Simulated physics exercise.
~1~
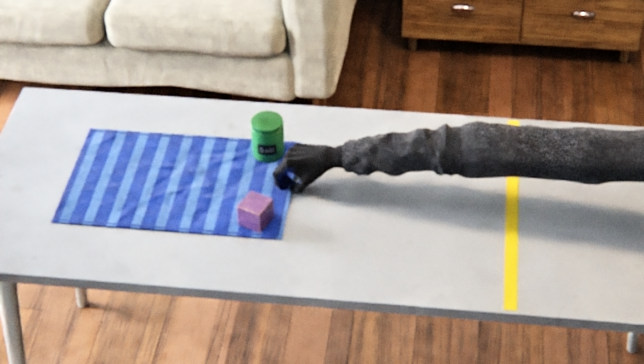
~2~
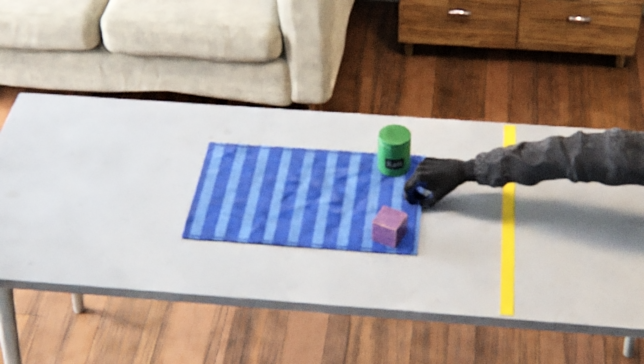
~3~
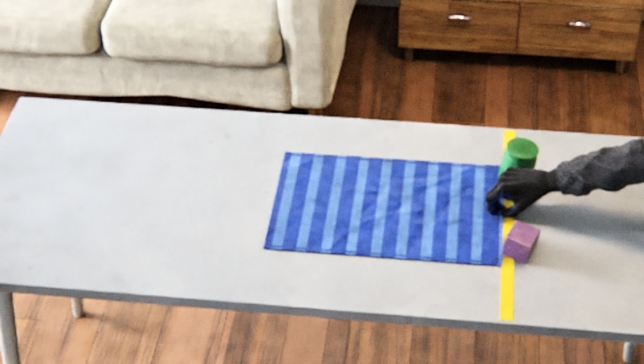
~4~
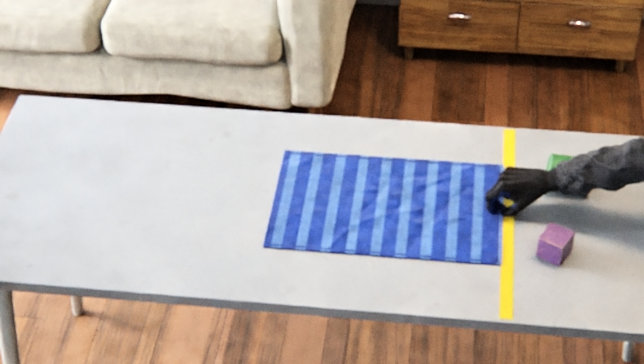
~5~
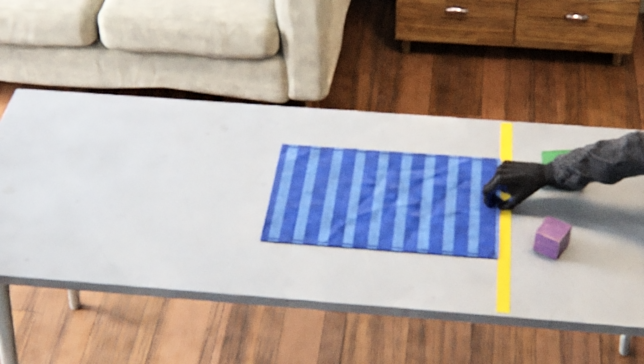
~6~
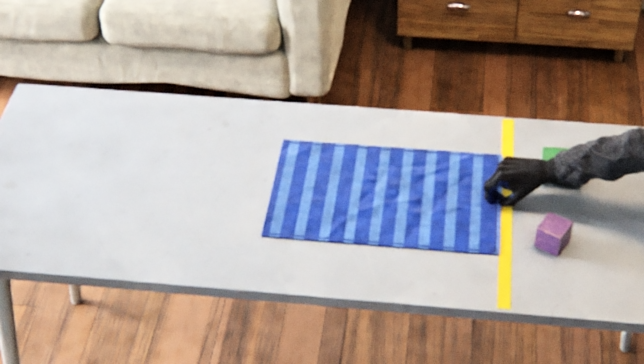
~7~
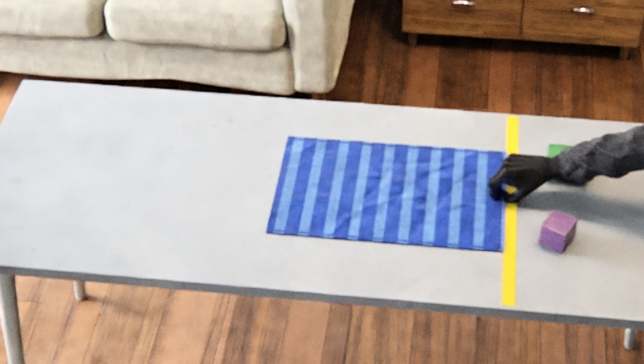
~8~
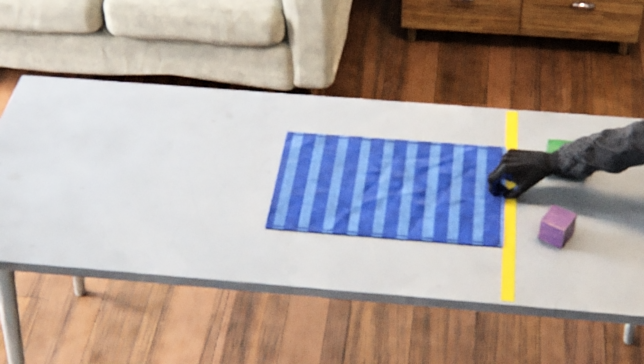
A dark-gloved hand dragged a striped blue cloth carrying a green jar and purple block right across a table, stopping at the yellow tape. Both items slid off the front past the line, and the jar ended up on its side.
